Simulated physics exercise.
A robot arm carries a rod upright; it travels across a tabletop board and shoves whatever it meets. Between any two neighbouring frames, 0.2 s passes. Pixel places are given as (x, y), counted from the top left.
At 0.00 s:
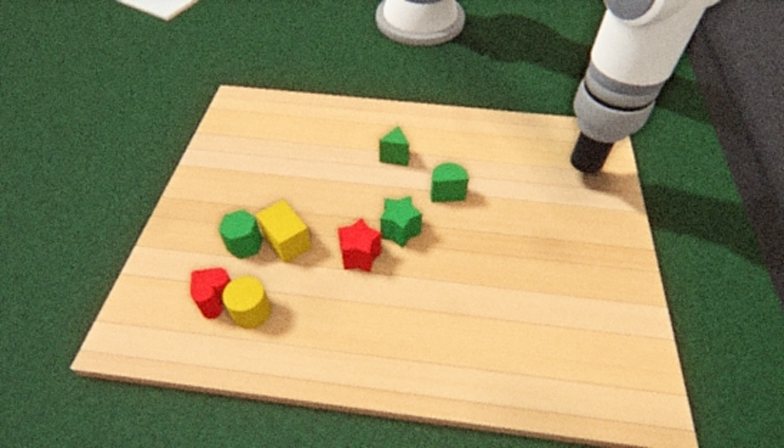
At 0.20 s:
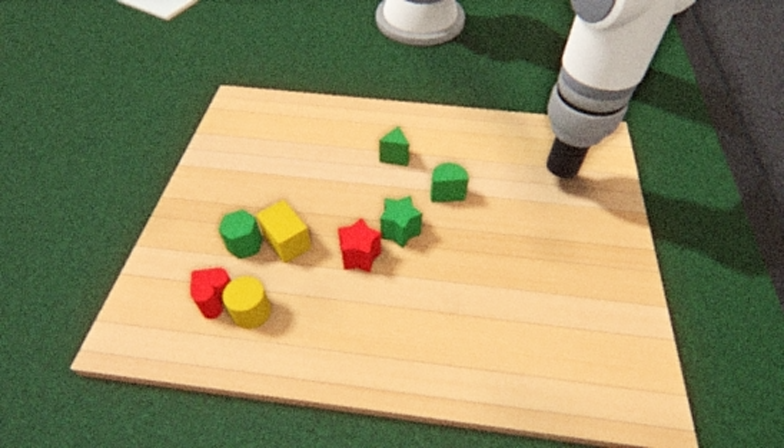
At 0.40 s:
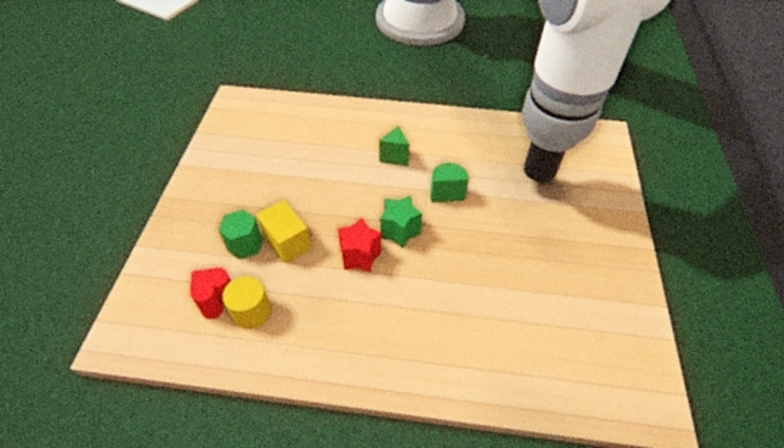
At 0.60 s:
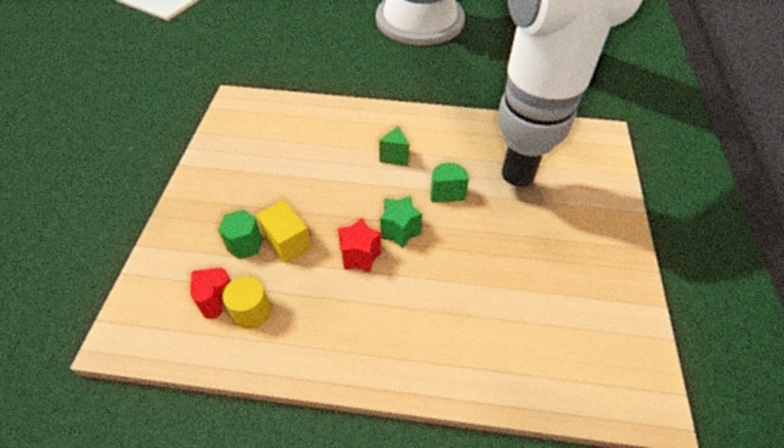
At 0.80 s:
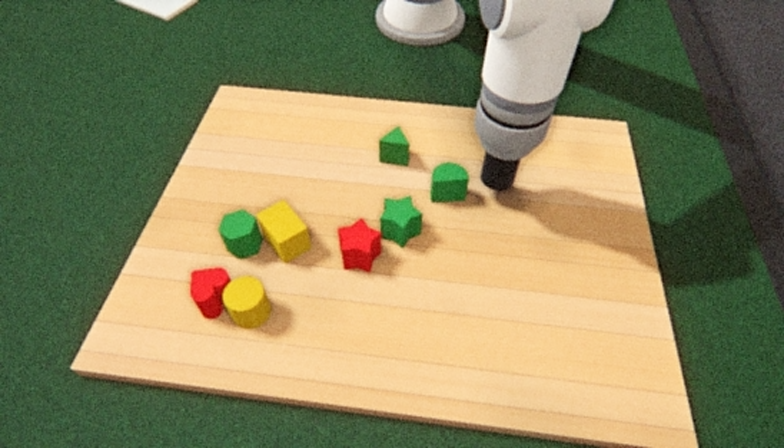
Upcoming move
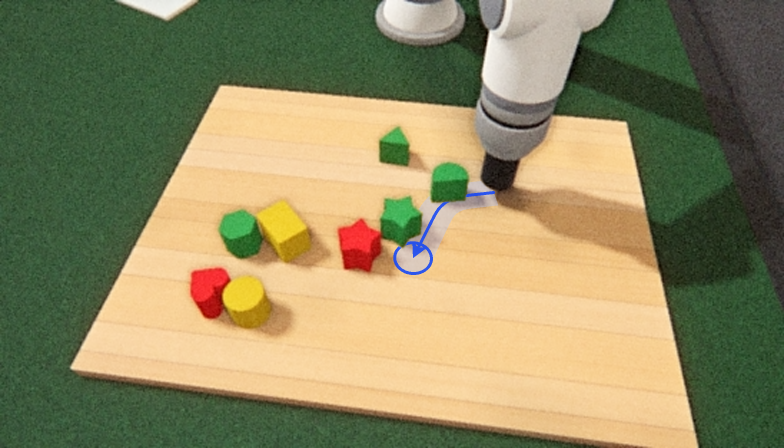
The clip opens on a wooden board scattered with red, green and yellow blocks, a robot arm's dark-tipped rod near its upper right corner. The arm moves steadily left and slightly down across the board, bringing the rod close to the green D-shaped block, while every block stays still.
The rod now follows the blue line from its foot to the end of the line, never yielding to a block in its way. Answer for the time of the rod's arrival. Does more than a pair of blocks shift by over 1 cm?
Yes - that is the case.
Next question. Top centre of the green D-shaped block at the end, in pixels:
My prediction: (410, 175).
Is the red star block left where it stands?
My answer is no.
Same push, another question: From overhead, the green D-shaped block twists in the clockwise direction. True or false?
That claim is true.
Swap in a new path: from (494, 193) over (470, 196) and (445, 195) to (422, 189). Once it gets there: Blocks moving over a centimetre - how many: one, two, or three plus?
Count: One.
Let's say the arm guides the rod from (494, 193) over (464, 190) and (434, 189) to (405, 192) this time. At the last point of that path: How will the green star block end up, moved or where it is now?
The block in question stays where it was by the end.
Path on the board, from (494, 193) by way of (453, 199) and (430, 224) to (413, 258).
The first path, step by step. One third of the way, rod at (456, 185); green D-shaped block at (422, 171), turned 25° clockwise.
Two thirds of the way, rod at (431, 211); green D-shaped block at (410, 175), turned 65° clockwise.
At the end, rod at (414, 245); red star block at (343, 240), turned 25° clockwise; green triangular piece in place; green star block at (380, 231), turned 40° clockwise; green D-shaped block at (410, 175), turned 65° clockwise.
